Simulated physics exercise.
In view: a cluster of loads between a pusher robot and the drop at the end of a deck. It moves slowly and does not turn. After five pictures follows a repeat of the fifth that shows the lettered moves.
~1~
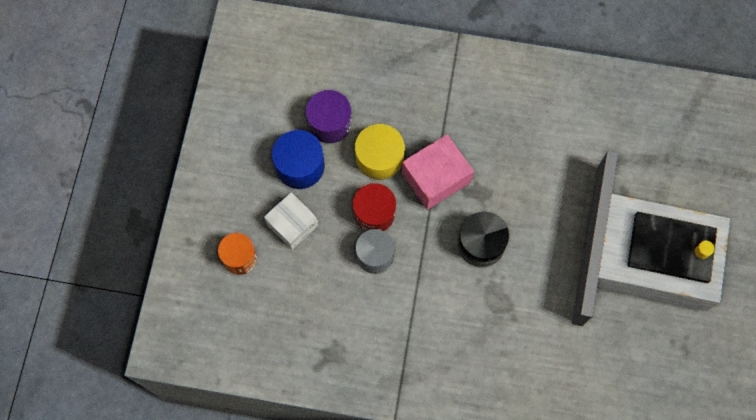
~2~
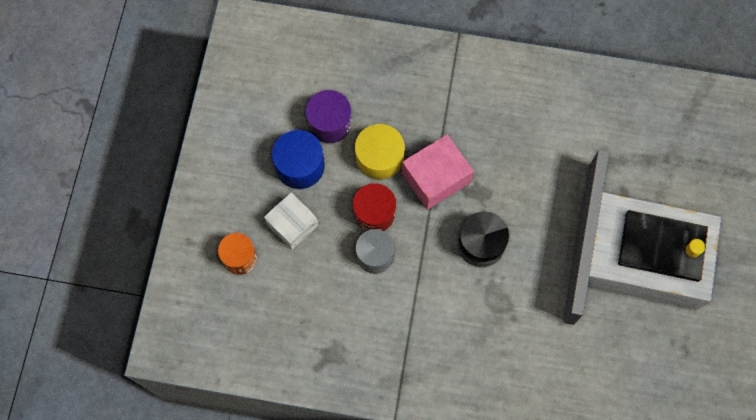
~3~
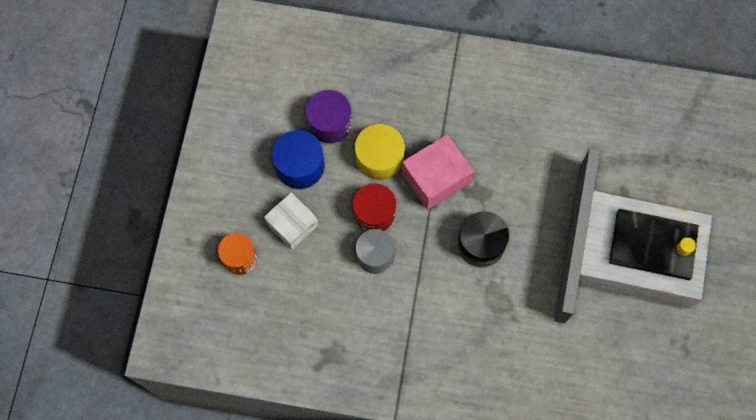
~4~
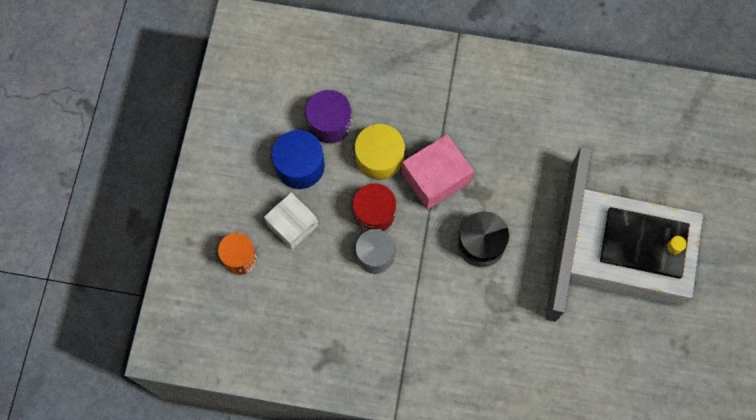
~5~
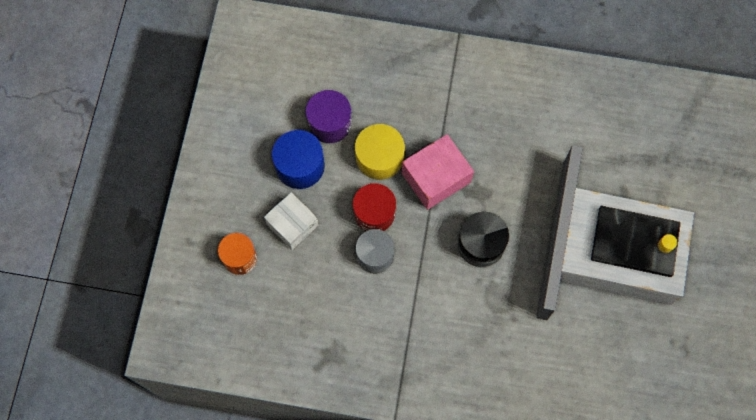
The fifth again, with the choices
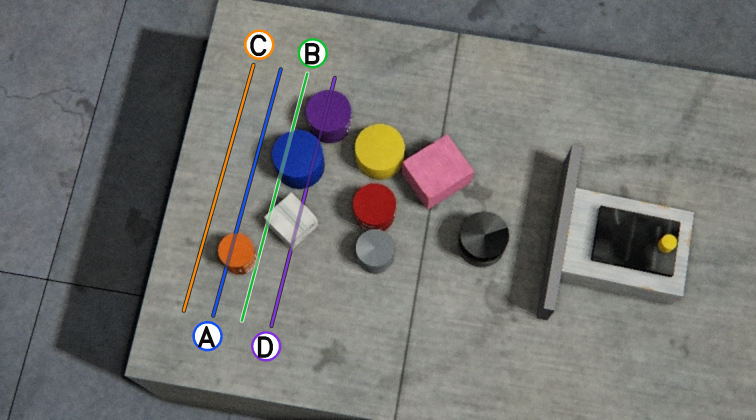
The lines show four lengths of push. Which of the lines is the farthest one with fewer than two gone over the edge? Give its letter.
Up to line A.
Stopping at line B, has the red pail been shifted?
By then, yes.
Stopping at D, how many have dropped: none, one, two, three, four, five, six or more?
In all, none.
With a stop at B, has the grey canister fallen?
By then, no.
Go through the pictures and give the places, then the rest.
The first picture shows robot (666, 246); pink crate (437, 172); orange pail (238, 254).
The second picture shows robot (657, 244); grey canister (375, 252).
The third picture shows robot (648, 243); white parcel (292, 222).
The fourth picture shows robot (639, 241); black canister (483, 239).
The fifth picture shows robot (630, 240); blue canister (299, 160); pink crate (437, 172); orange pail (238, 254).
On the marked copy, A at (248, 188); B at (276, 193); C at (220, 183); D at (304, 197).
Taking A. A third of the way, robot (514, 221); yellow canister (373, 148); pink crate (415, 173).
Two thirds of the way, robot (400, 202); purple pail (288, 65); orange pail (235, 257).
When it is over, robot (311, 187); blue canister (200, 104); red pail (184, 176); none fallen.
As for the rest, B is within the limit but short; C drops three; D is within the limit but short.
